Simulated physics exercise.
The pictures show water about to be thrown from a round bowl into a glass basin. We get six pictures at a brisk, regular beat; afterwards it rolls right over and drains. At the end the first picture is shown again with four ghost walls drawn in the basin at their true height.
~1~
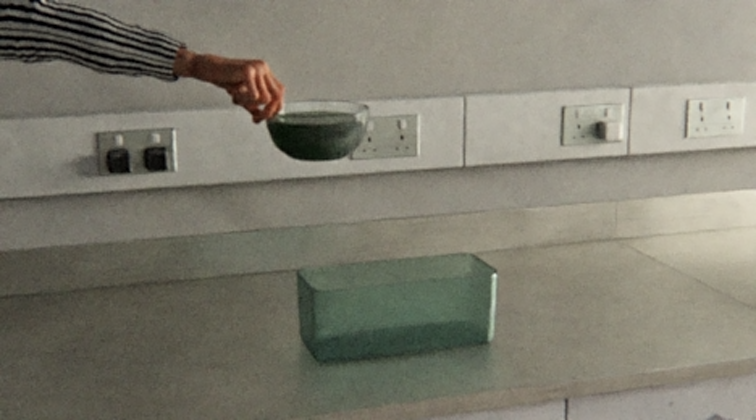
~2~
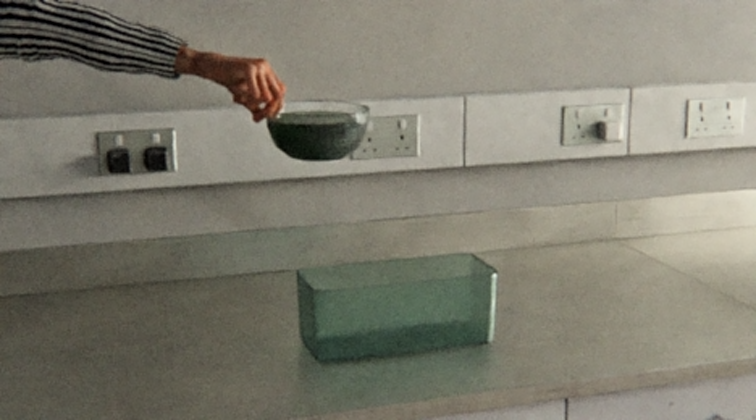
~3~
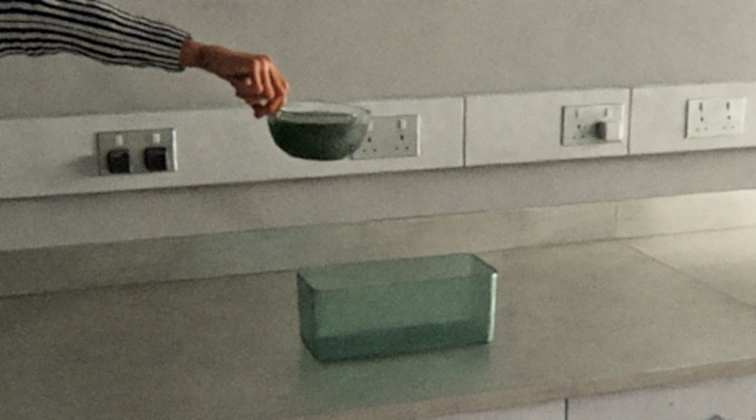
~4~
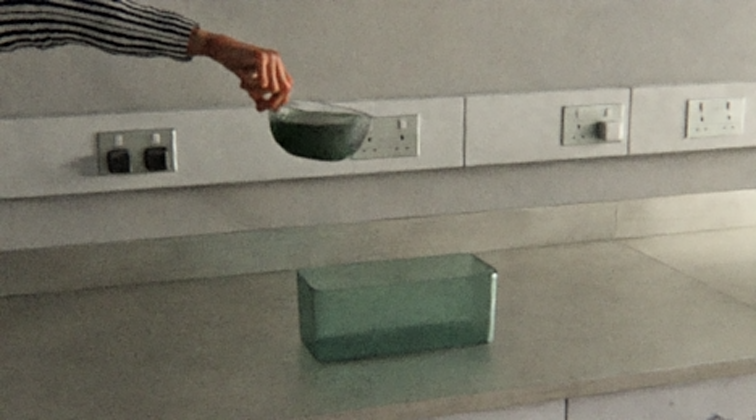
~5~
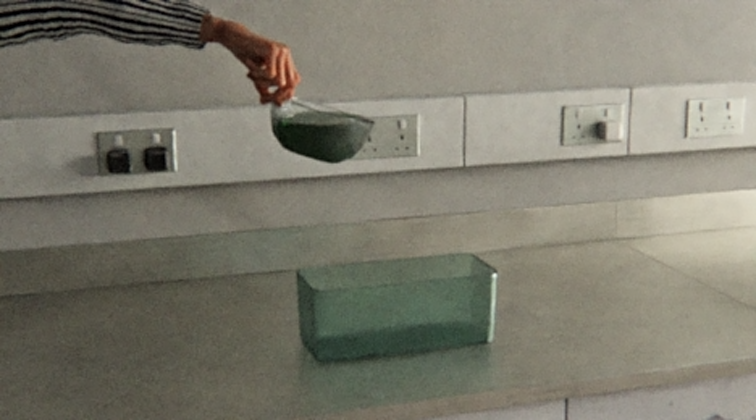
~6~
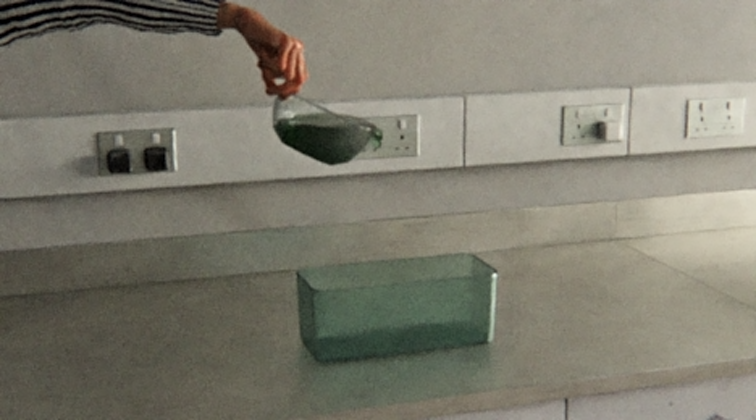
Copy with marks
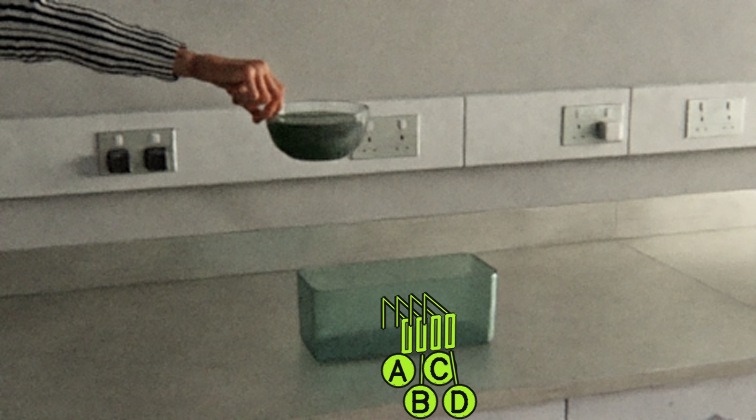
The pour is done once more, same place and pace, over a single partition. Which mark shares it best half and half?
Use place C.
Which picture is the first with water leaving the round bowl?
Picture 5.
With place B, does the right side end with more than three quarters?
No, it does not.
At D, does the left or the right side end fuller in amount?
More ends on the left.
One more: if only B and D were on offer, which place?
B.
In lime, A at (407, 356); B at (422, 355); C at (436, 353); D at (451, 351).
For place A, about 19 % ends left of the wall and 80 % right of it.
For place B, about 32 % ends left of the wall and 66 % right of it.
For place C, about 53 % ends left of the wall and 45 % right of it.
For place D, about 87 % ends left of the wall and 12 % right of it.
